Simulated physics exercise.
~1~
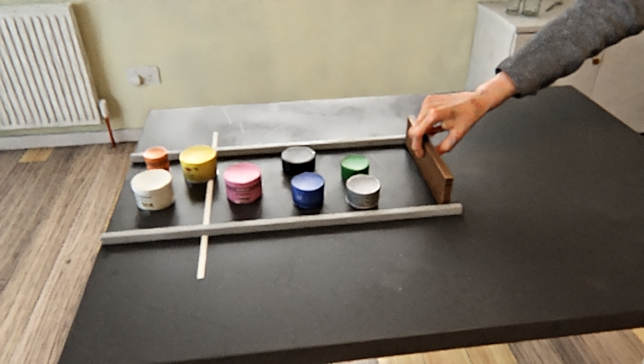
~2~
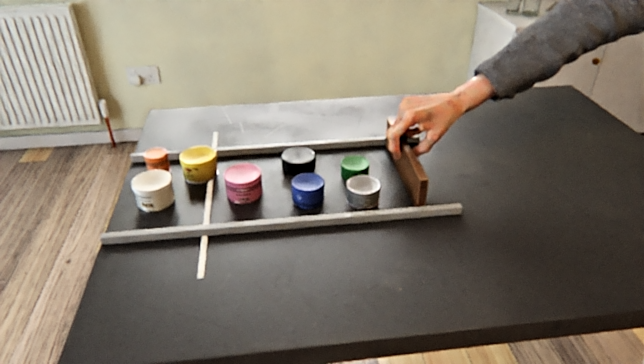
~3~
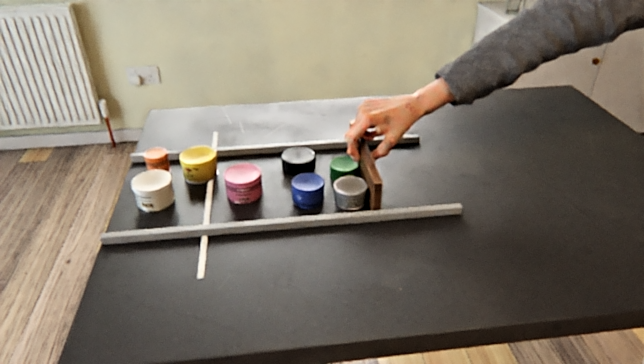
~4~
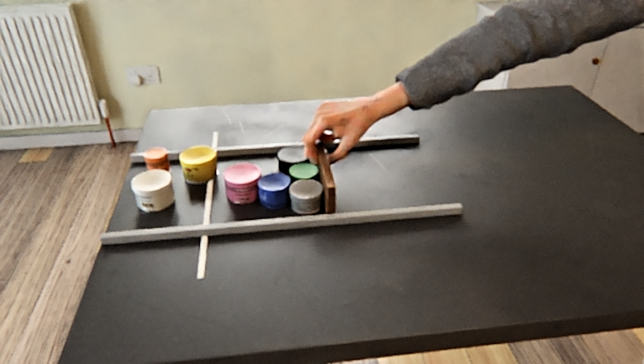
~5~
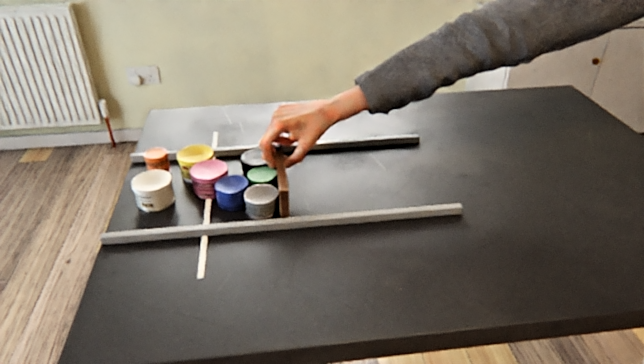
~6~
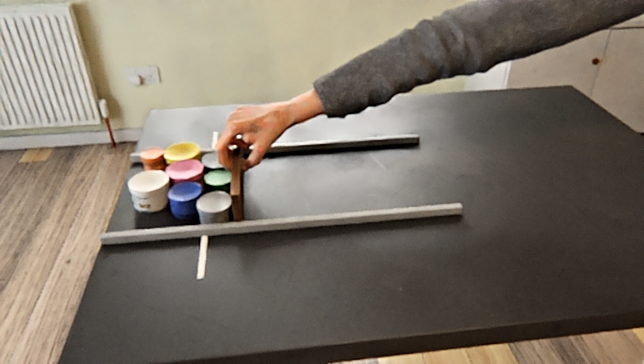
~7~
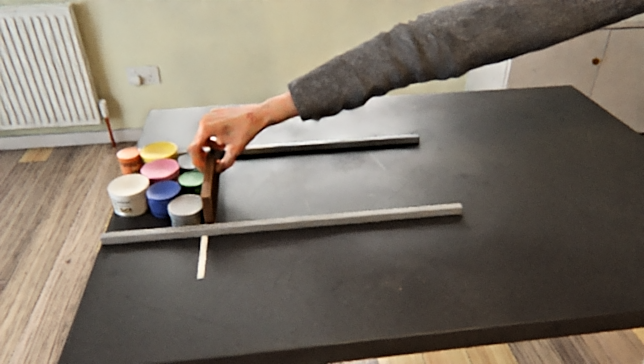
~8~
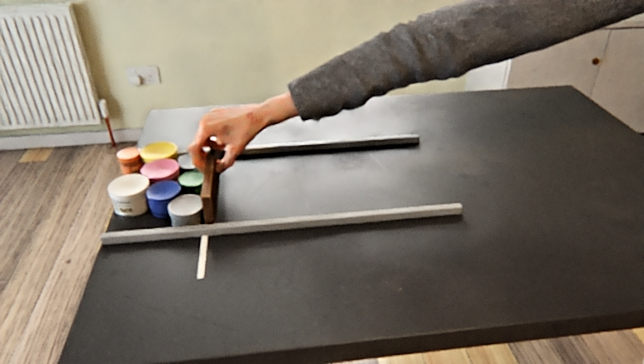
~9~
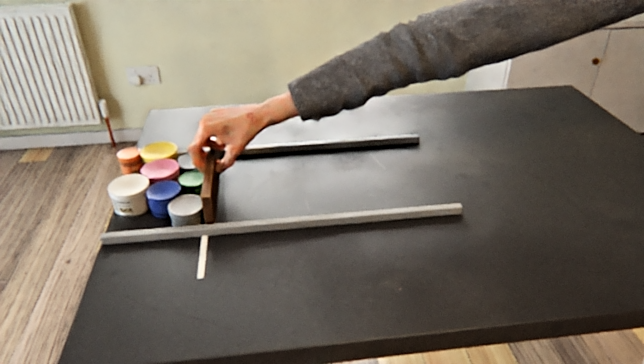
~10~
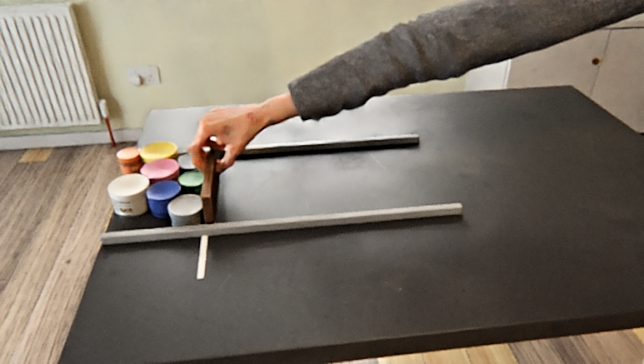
A hand holding a small upright wooden board slides it left along a dark table, between two long rails, toward a scattered group of colourful pots. The board first meets the grey and green pots on the right and pushes them along. They close up with the blue, black and pink ones, and the bunch moves left across a pale strip. The cluster then presses in among the yellow, white and orange pots, shifting them toward the table's left edge. The board stops near the strip, and the hand holds it still with every pot packed together on the table.
